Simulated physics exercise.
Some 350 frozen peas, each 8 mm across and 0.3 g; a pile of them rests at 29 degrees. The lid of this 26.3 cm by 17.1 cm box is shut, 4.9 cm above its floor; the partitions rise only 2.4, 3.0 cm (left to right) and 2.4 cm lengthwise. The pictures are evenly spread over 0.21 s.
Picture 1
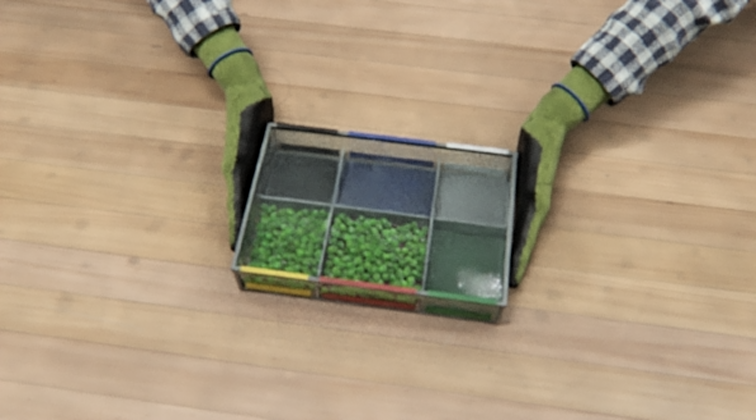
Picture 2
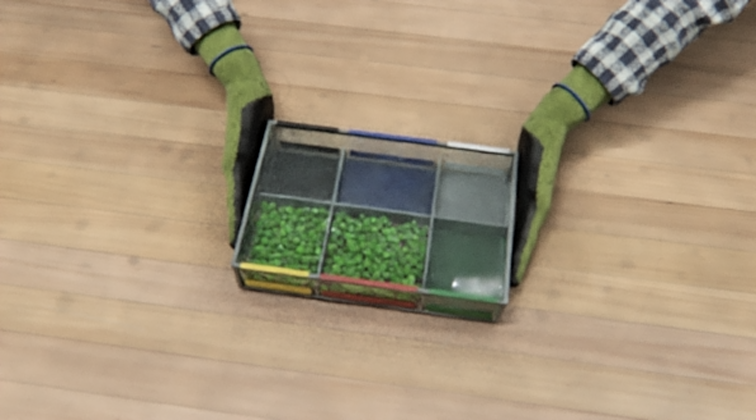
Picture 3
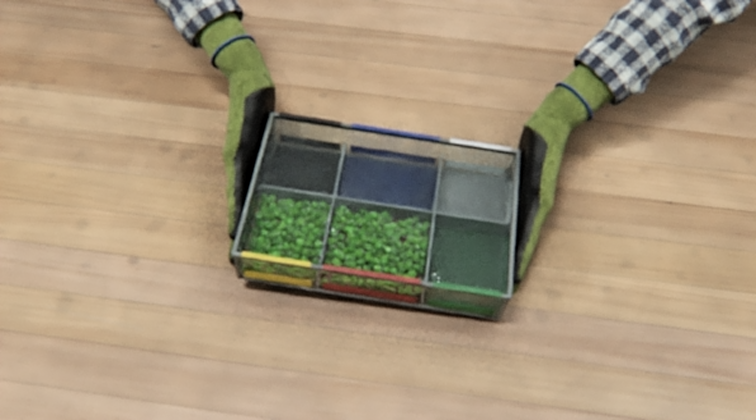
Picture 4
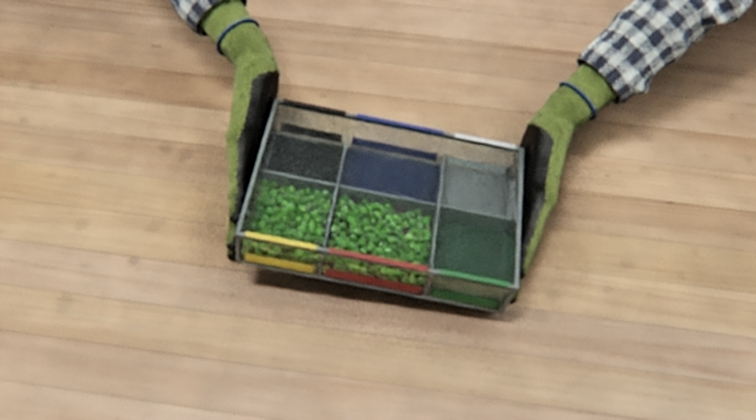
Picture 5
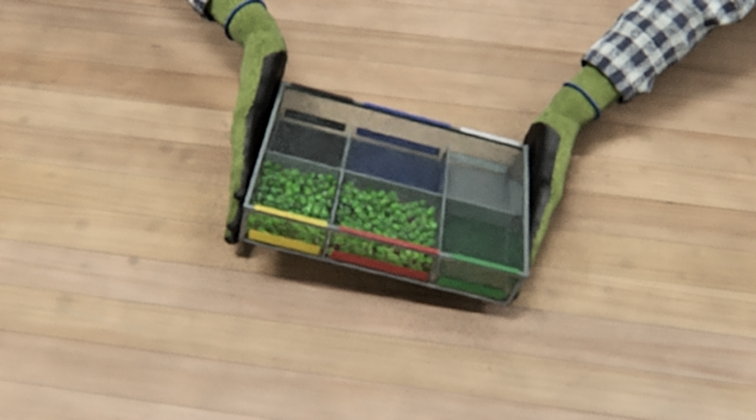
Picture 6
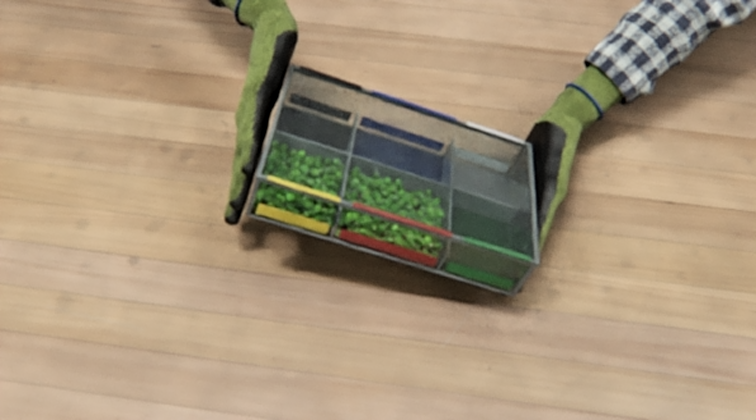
Two gloved hands slowly tilt a clear divided box of green peas, raising its left side.
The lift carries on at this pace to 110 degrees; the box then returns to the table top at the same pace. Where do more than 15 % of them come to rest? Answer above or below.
Red: Below, blue: Above, green: Below, yellow: Below, white: Above, black: Below.
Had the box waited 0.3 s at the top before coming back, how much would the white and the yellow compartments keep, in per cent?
In that case white 65, yellow 0.
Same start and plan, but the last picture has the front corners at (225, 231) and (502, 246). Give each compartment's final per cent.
Red 0; blue 20; green 0; yellow 10; white 0; black 70.
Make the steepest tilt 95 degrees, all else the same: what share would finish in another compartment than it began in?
About 90 per cent.
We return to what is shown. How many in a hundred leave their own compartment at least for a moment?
Roughly 95 per cent.
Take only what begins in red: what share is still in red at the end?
Some 0 per cent.
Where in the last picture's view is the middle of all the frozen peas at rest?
Around (458, 191).
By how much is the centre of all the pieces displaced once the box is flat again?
Roughly 14.5 cm.
Then, 0.62 s after the last picture, tilt 109 degrees; red 25 %, blue 30 %, green 5 %, yellow 10 %, white 20 %, black 5 %.
Then, 1.03 s after the last picture, tilt 47 degrees; red 5 %, blue 35 %, white 65 %.
Then, 1.53 s after the last picture, tilt 0 degrees; red 5 %, blue 35 %, white 65 %.
In the end, red 5 %, blue 35 %, green 0 %, yellow 0 %, white 65 %, black 0 %.
